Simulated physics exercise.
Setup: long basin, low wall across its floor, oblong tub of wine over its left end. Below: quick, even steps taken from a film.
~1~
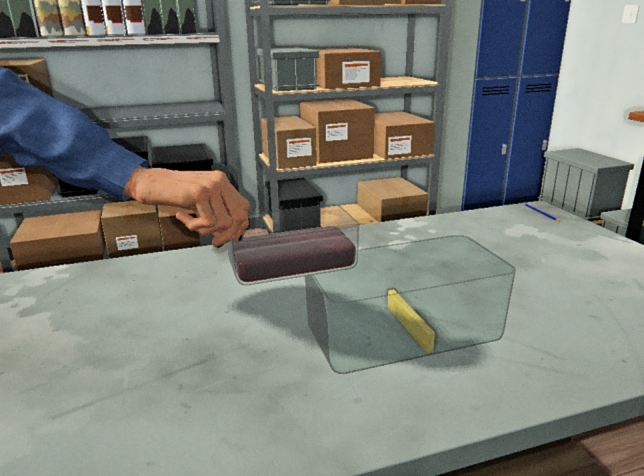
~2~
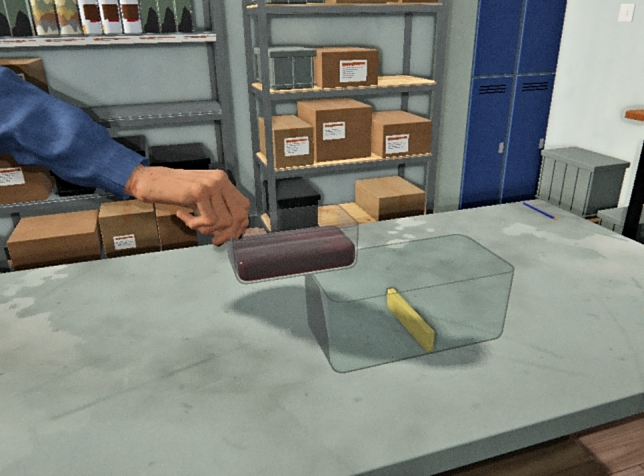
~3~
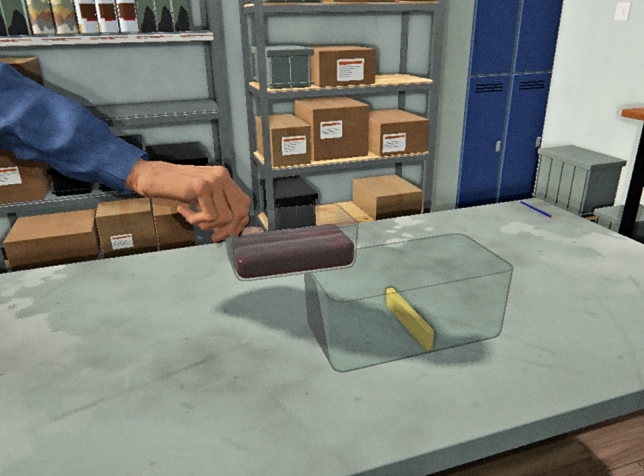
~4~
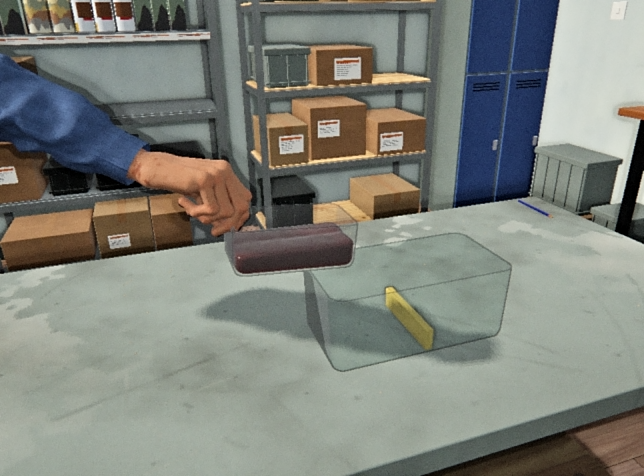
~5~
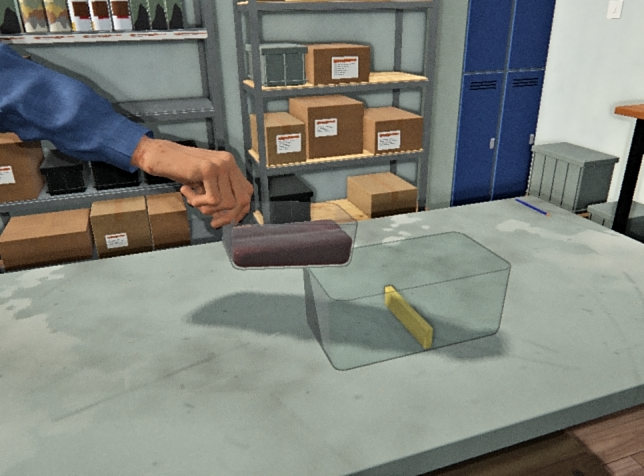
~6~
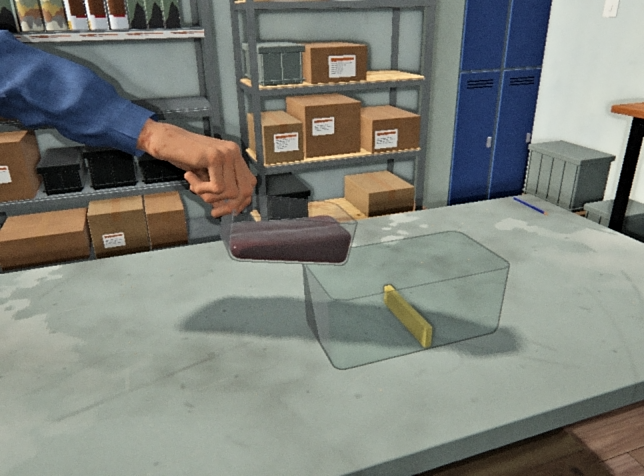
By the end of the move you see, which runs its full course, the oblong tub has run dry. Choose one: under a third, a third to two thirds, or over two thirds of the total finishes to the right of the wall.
Under a third finishes to the right of the wall.
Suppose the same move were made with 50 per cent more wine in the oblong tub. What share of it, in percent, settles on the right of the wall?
Near 55 %.
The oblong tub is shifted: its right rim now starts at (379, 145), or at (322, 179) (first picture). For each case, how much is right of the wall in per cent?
Close to 80 in a hundred, and close to 5 in a hundred.
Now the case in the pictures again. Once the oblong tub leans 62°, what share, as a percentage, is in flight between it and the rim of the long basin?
Share in flight: Approx. 40 %.
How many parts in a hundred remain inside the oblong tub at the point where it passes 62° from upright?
Amount still in: Approx. 55 %.
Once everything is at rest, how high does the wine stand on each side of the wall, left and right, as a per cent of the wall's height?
On the left it sits near 50, while on the right it sits near 20.
A moment on, the oblong tub is tipped part way and 55 per cent is still to pour, 8 is left of the wall and 0 right of it.
Next, the oblong tub is tipped on its side and 16 per cent is still to pour, 47 is left of the wall and 22 right of it.
Then the oblong tub is tipped on its side and 3 per cent is still to pour, 70 is left of the wall and 23 right of it.
Later the oblong tub is tipped on its side and 1 per cent is still to pour, 73 is left of the wall and 23 right of it.
In the end 76 per cent lies left of the wall, 23 right of it and 1 outside.
